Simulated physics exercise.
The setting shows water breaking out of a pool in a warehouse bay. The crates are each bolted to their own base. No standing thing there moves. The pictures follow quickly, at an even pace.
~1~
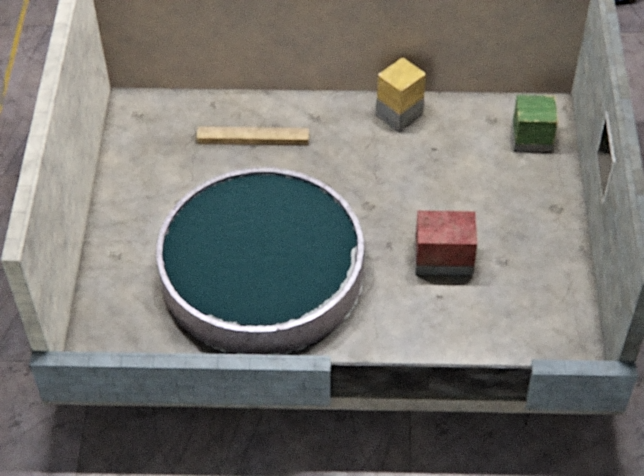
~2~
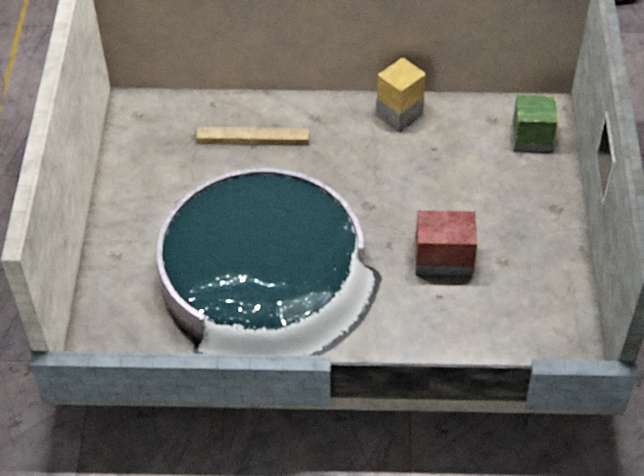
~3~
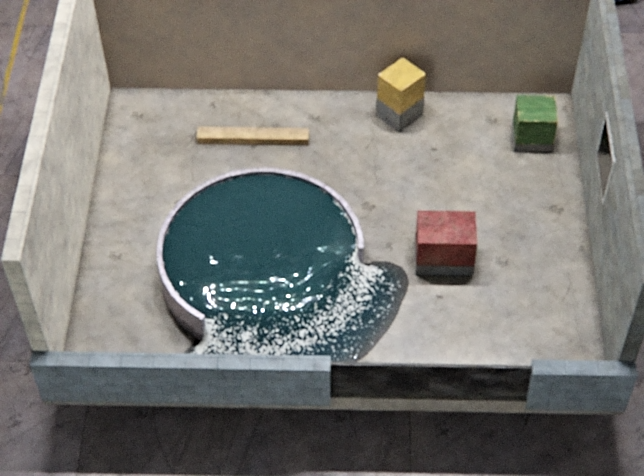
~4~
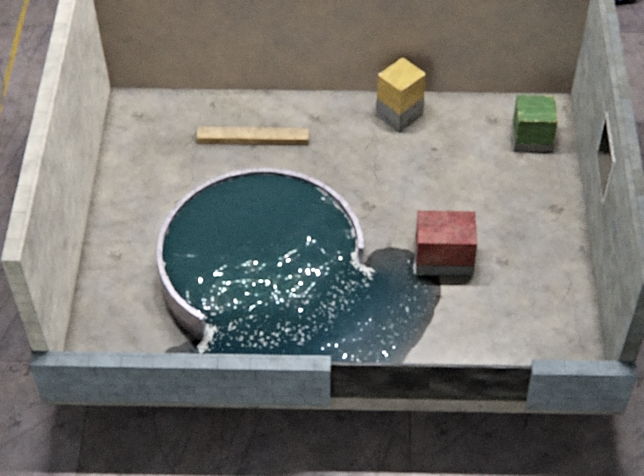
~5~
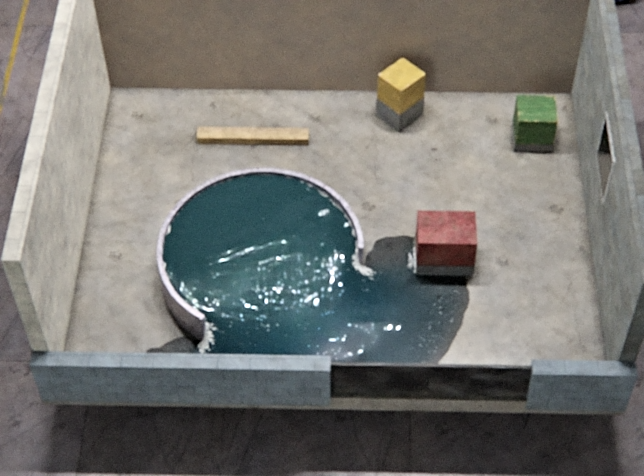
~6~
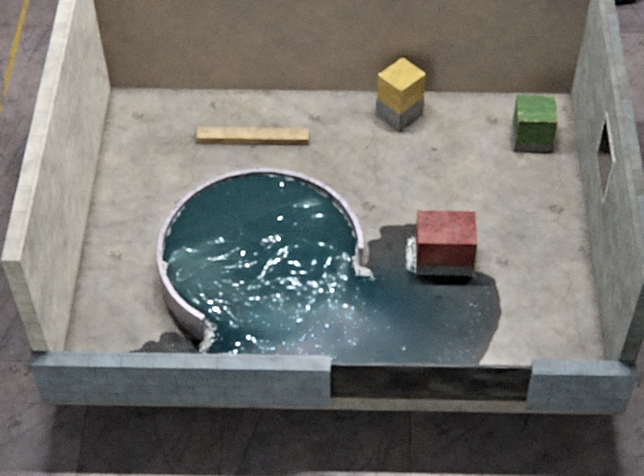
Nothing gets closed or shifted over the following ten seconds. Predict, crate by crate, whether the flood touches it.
My prediction: The green crate is touched; the red crate remains untouched; the yellow crate remains untouched.
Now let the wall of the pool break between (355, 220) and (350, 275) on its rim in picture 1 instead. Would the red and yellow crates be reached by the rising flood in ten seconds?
Observed: Red is doused; yellow stays clear.
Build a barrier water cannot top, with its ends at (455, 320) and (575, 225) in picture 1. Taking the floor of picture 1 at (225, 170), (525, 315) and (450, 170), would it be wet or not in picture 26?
As listed: No water, covered, not flooded.
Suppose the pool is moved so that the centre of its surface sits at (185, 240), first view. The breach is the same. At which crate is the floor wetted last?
The crate marked yellow.
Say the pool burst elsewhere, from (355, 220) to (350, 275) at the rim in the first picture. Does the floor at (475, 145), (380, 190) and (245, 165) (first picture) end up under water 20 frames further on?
In order: Swamped, swamped, spared.
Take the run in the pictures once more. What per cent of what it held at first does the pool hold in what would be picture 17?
Close to 44 in a hundred.
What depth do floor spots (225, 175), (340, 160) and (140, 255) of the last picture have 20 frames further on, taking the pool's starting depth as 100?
Around 0, 0 and 8 percent, in that order.
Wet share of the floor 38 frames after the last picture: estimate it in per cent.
It comes to roughly 95 in a hundred.
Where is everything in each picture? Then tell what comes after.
Still water in the pool at (260, 249), in the first frame.
The front is at (374, 273), out from the gap at (307, 335), in the second frame.
Water pours out at (307, 336) and has run to (398, 274), in the third frame.
The front is at a hidden place, out from the gap at (307, 337), in the fourth frame.
The front is at a hidden place, out from the gap at (307, 338), in the fifth frame.
Water pours out at (307, 338) and has run to a hidden place, in the sixth frame.
A moment on, water covers 30 % of the floor; the green crate not reached, the red crate water round its plinth, the yellow crate not reached.
Next, water covers 35 % of the floor; the green crate not reached, the red crate water round its plinth, the yellow crate not reached.
Then, water covers 60 % of the floor; the green crate water round its plinth, the red crate water round its plinth, the yellow crate water round its plinth.
Later, water covers 95 % of the floor; the green crate water round its plinth, the red crate water round its plinth, the yellow crate water round its plinth.
In the end, water covers 100 % of the floor; the green crate was topped, the red crate stayed above the water, the yellow crate stayed above the water.
